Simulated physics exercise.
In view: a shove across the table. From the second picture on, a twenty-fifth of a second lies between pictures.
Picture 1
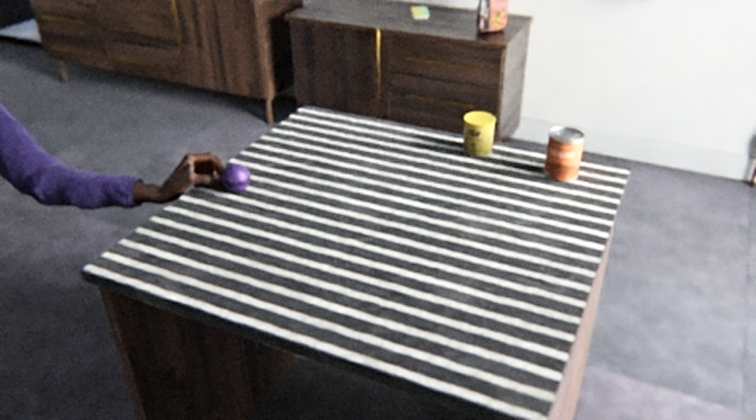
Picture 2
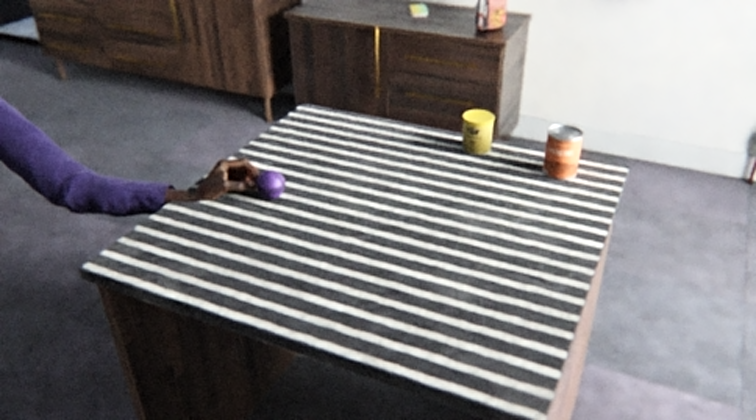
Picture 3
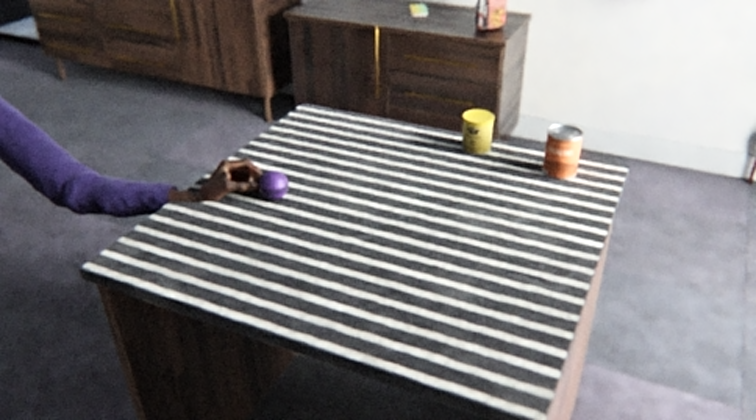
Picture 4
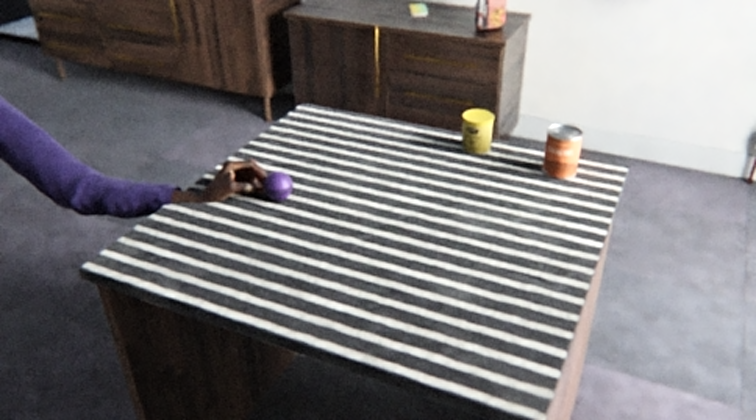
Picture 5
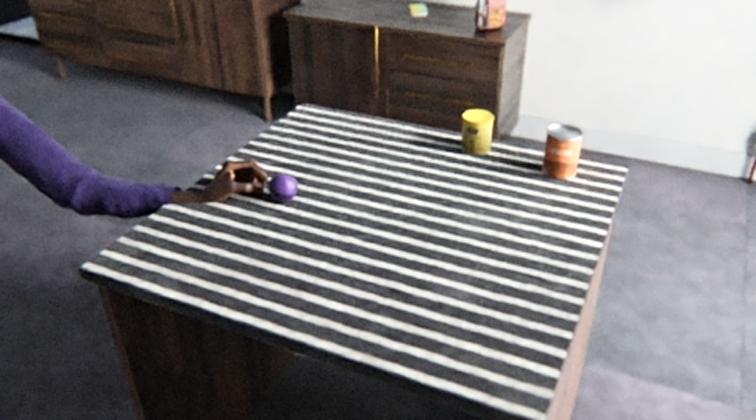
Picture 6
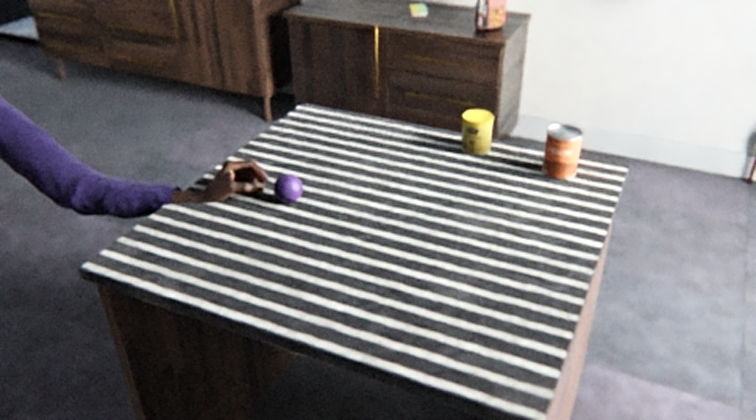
On a striped table, a hand in a purple sleeve pushed a purple ball to the right, then the ball crept slightly farther from the fingers while the yellow and orange cans stayed still.
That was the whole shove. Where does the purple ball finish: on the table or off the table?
The purple ball stays on the table.
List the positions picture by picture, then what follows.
The first picture shows under the hand; purple ball (236, 177).
The second picture shows under the hand; purple ball (271, 184).
The third picture shows under the hand; purple ball (274, 185).
The fourth picture shows purple ball (278, 186).
The fifth picture shows purple ball (283, 187).
The sixth picture shows purple ball (288, 189) shifted a little.
Then, 0.20 s on from there, purple ball shifted about its own width near (310, 194).
Then, 0.50 s on from there, purple ball shifted well along near (331, 199).
In the end, moved from the start, purple ball. At the end, from the last picture's camera, purple ball near (340, 201).
